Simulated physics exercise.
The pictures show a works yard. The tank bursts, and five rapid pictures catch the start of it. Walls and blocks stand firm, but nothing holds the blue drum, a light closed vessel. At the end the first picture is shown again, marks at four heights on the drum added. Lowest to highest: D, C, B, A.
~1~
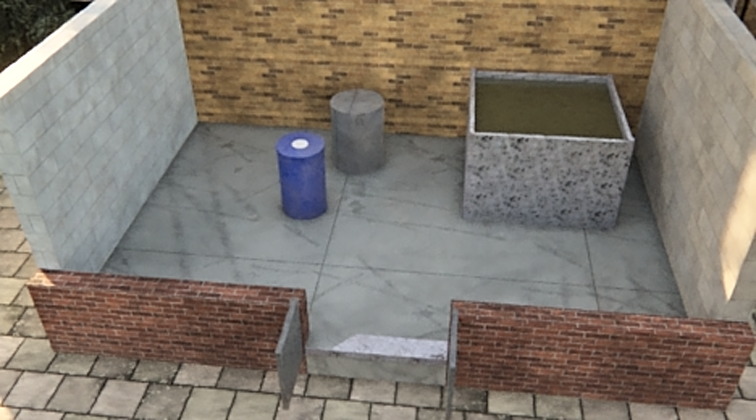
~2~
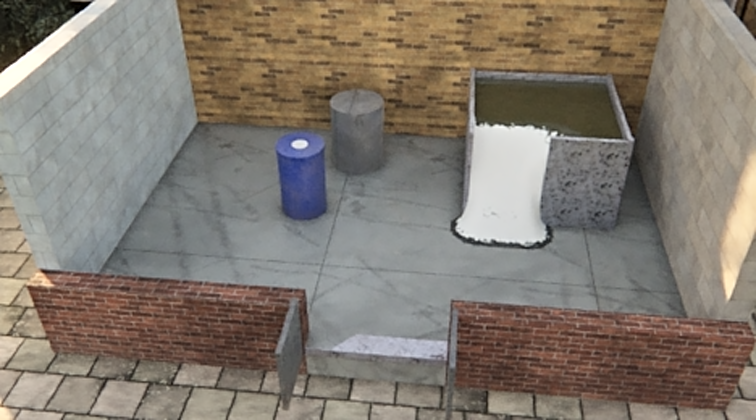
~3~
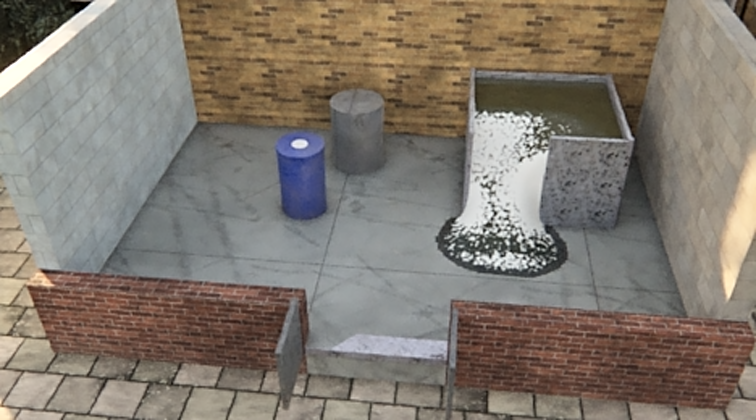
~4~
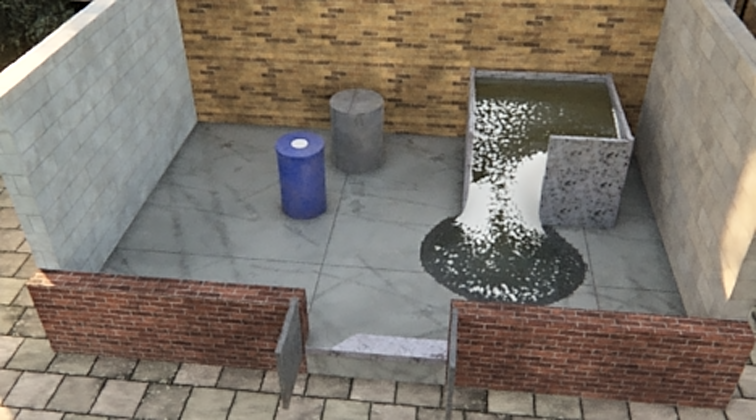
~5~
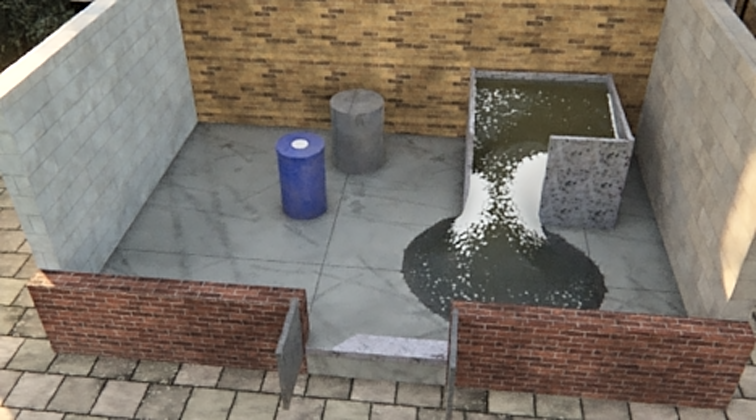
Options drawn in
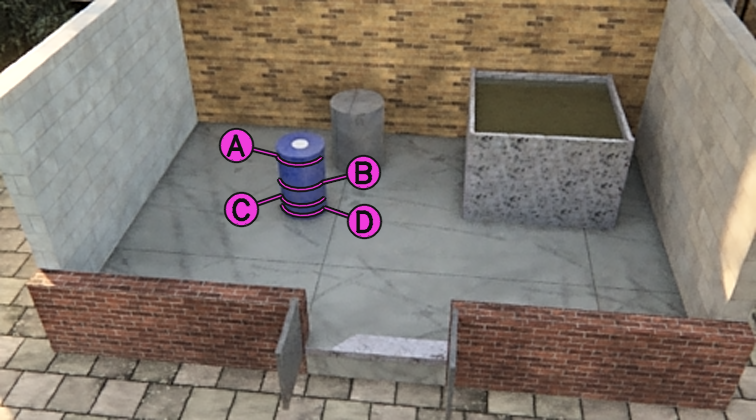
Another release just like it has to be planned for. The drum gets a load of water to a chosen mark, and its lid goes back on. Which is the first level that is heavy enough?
It is D.
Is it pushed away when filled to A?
No, that is safe.
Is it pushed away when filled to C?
No, not at all.
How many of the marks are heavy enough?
All four.
In magenta, A at (295, 165); B at (297, 189); C at (299, 205); D at (300, 215); from the bottom up D, C, B, A.
With A, it does not move.
With B, it does not move.
With C, it does not move.
With D, it does not move.
